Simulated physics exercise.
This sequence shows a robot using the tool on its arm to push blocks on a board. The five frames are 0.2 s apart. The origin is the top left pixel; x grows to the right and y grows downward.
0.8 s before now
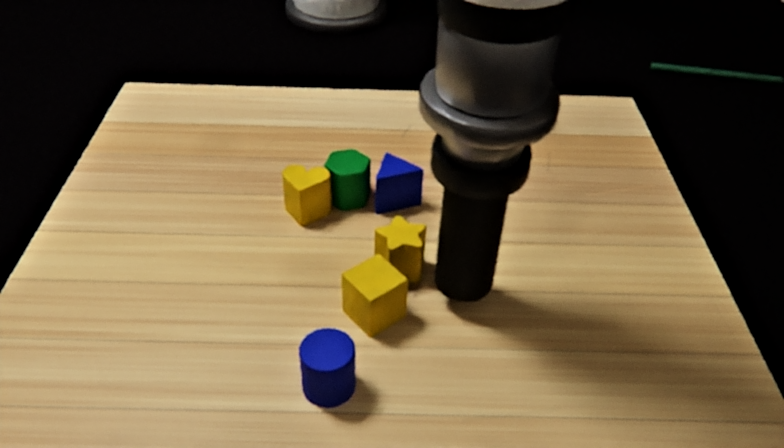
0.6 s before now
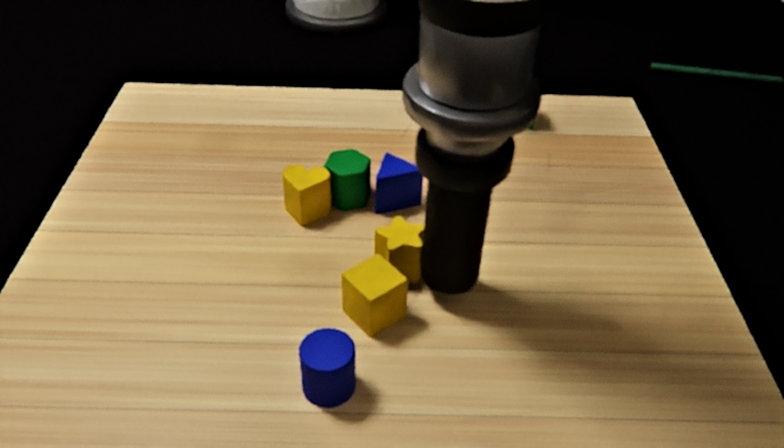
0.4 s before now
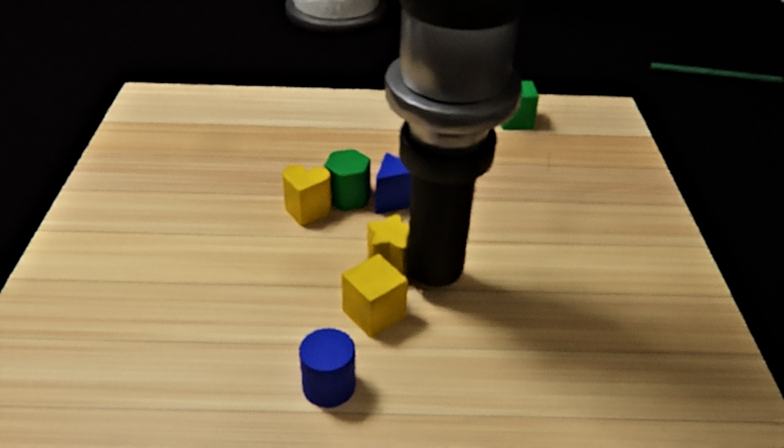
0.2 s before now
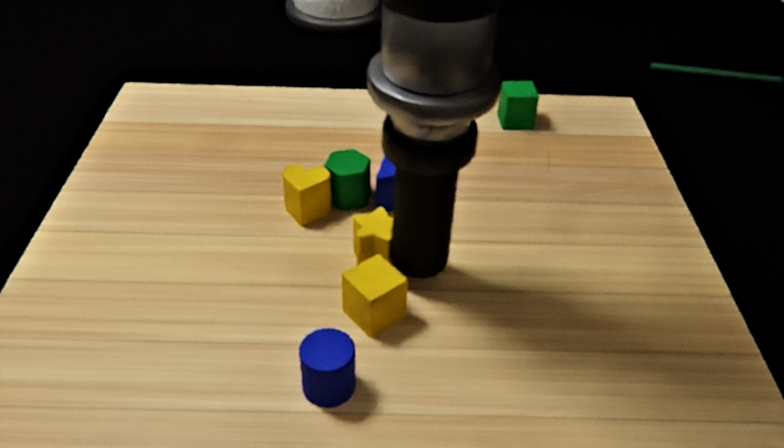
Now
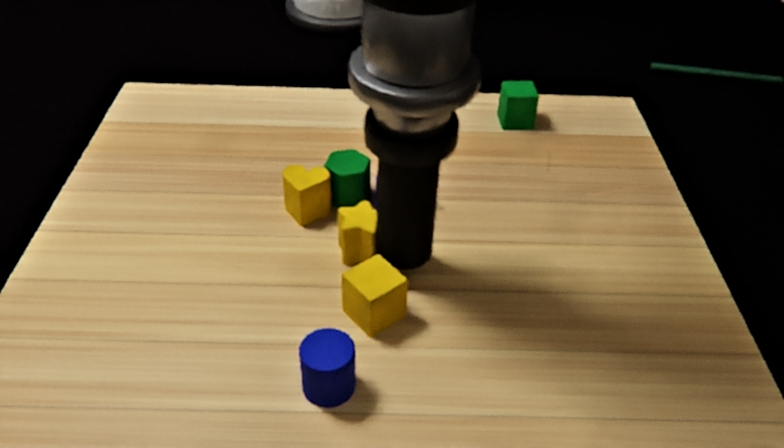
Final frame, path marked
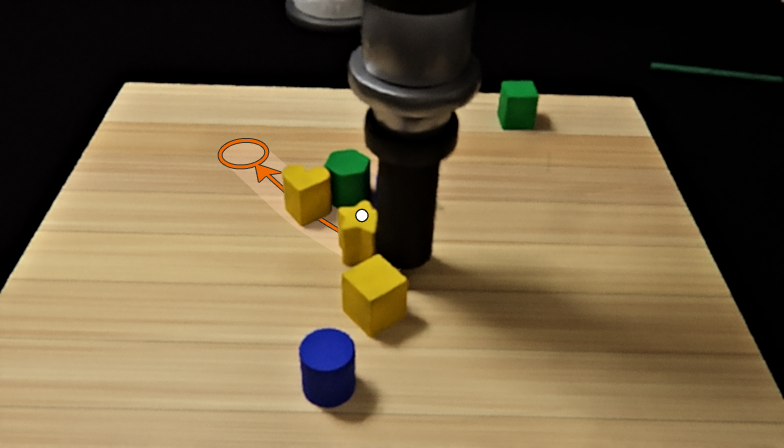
Black cylindrical robot tool sliding left across a wooden board, pushing a yellow star block toward the left past a yellow cube.
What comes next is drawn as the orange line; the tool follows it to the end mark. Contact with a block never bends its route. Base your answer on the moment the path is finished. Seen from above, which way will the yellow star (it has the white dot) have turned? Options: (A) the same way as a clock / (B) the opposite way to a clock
Letter B.
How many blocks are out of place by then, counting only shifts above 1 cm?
I expect two blocks to move.
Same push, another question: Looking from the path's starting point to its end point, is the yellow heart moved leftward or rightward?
My prediction: Leftwards.
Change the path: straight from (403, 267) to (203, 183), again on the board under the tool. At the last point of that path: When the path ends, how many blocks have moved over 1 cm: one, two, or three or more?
I expect two blocks to move.
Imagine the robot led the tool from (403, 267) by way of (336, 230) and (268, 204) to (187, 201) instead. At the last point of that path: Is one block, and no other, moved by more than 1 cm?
No, that is not what happens.
The line goes from (403, 267) over (307, 210) to (244, 153); the dot is on the yellow star.
On the path given first. One third of the way, tool at (335, 214); yellow heart at (276, 161); yellow star at (293, 181).
Two thirds of the way, tool at (283, 176); yellow heart at (220, 132); green hexagon at (347, 158); yellow star at (239, 148), turned 15° anticlockwise.
At the end, tool at (242, 140); yellow heart at (167, 119), turned 40° anticlockwise; green hexagon at (347, 158); yellow star at (198, 126), turned 50° anticlockwise; yellow square unmoved.
